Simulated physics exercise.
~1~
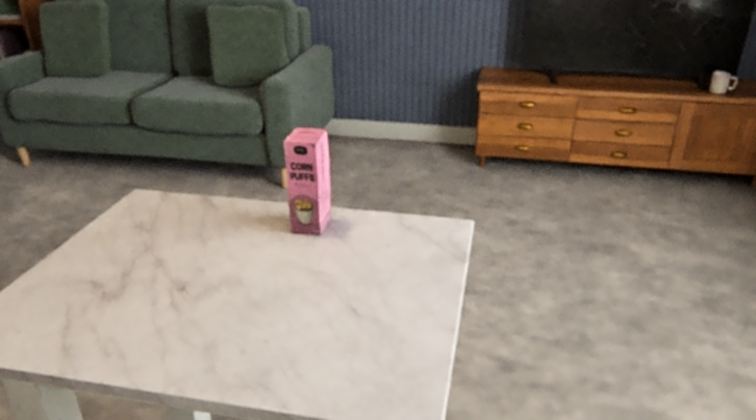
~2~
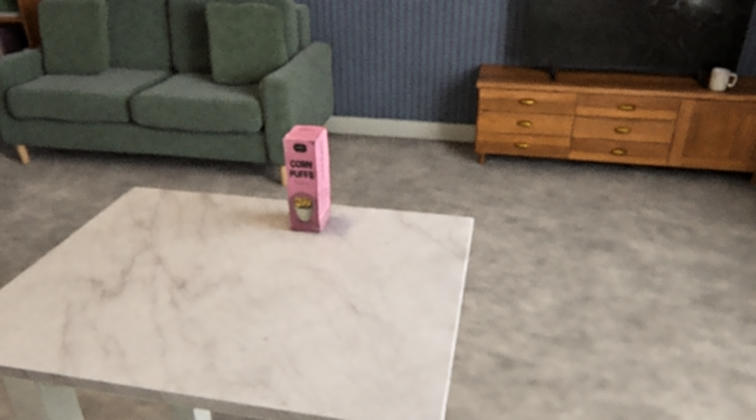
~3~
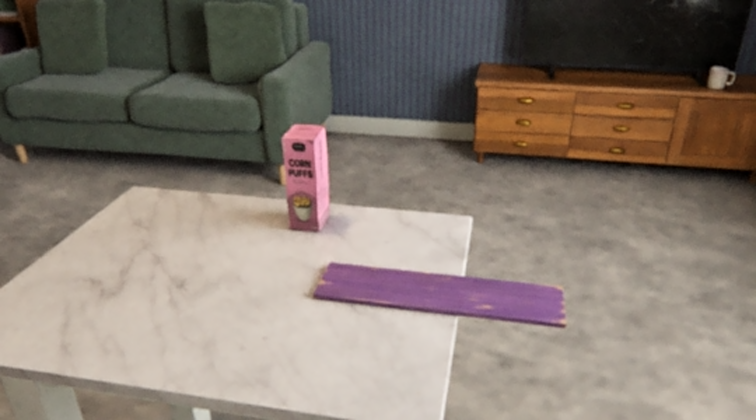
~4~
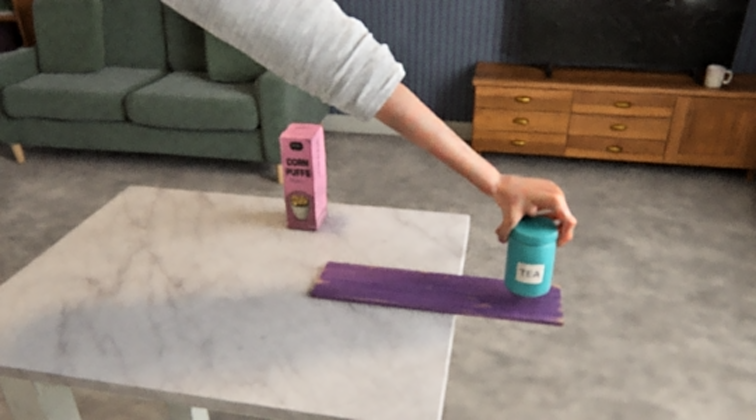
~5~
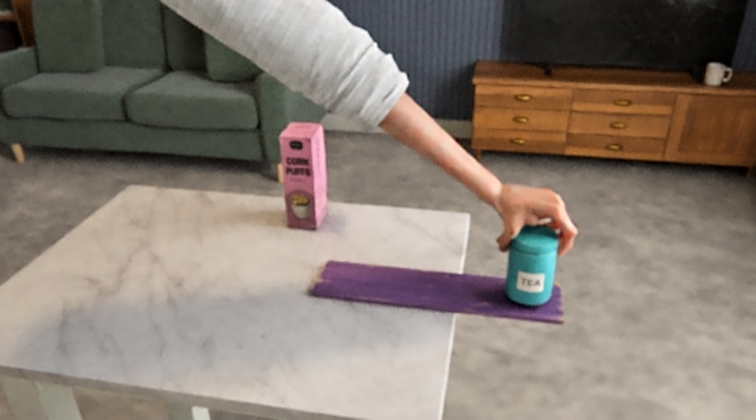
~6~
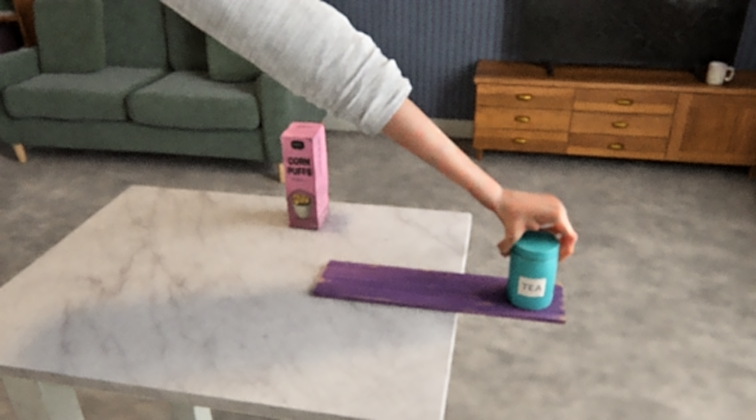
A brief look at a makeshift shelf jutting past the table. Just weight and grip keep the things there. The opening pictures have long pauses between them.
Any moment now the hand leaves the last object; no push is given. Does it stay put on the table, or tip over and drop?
I expect something will drop off the table.
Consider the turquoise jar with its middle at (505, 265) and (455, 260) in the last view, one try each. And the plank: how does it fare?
So, first go it tumbles down, second go it stays in place.
Then, 0.40 s past the last view, turquoise jar now down on the floor or falling; purple plank rocked 61° from its first pose.
Then, 0.60 s past the last view, purple plank now down on the floor or falling.
Then, 0.70 s past the last view, things are still on the move.
Then, 0.90 s past the last view, as before.
Finally, down on the floor or falling, purple plank and turquoise jar; pink carton still in place. The plank comes down.
